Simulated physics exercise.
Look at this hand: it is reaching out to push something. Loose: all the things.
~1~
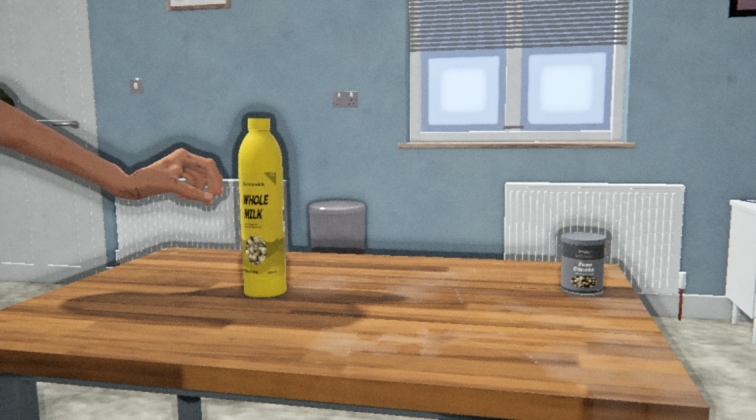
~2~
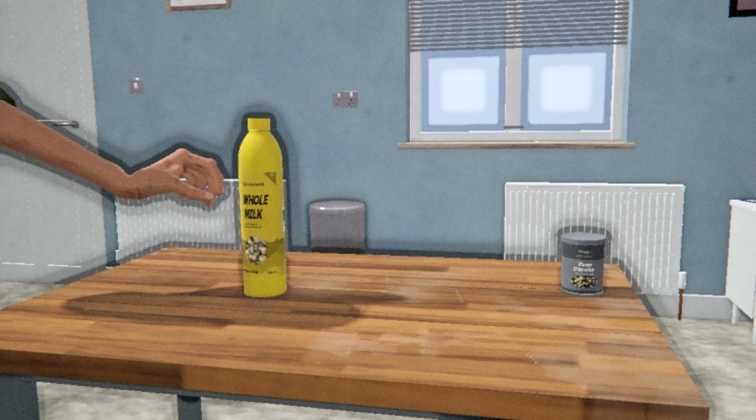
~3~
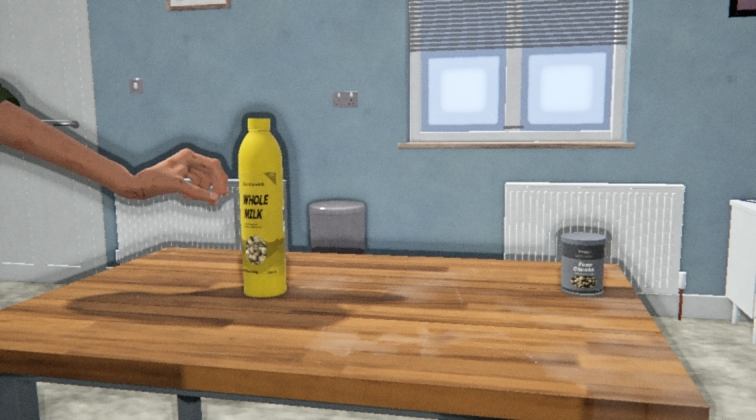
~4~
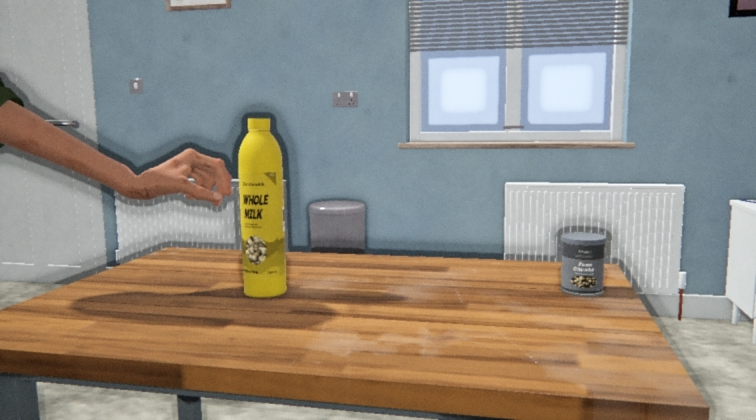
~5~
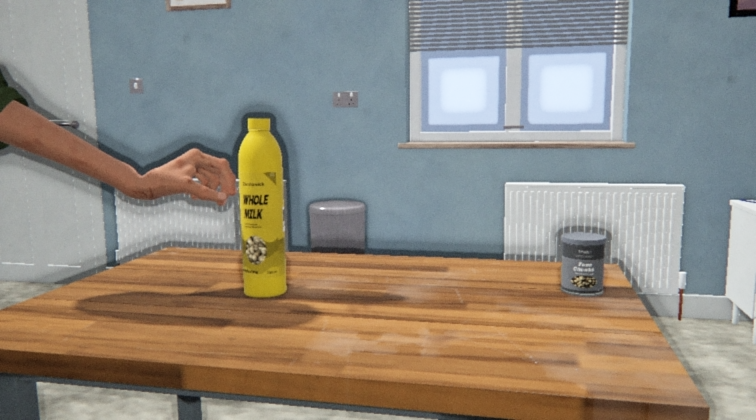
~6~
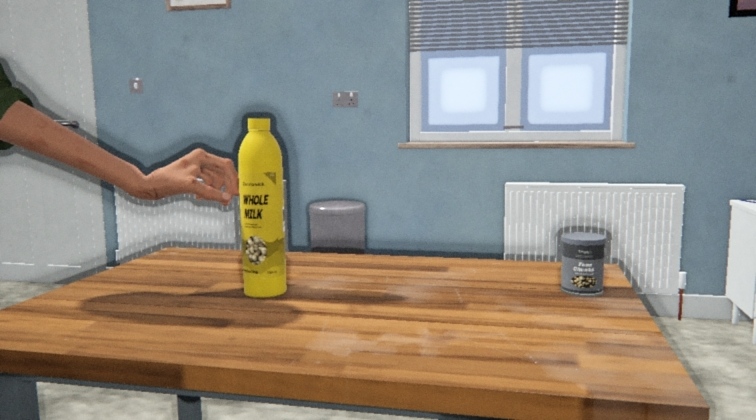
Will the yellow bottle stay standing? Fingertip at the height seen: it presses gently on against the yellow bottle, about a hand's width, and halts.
It falls.
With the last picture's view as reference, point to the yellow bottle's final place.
It finishes at around (373, 277).
Then, 1.10 s later than the last frame, yellow bottle tilted by 27° near (303, 208).
Then, 1.30 s later than the last frame, yellow bottle tilted by 65° near (352, 242).
When it is over, lying over on the table, yellow bottle. End places, in pixels of the last picture, yellow bottle near (374, 276).
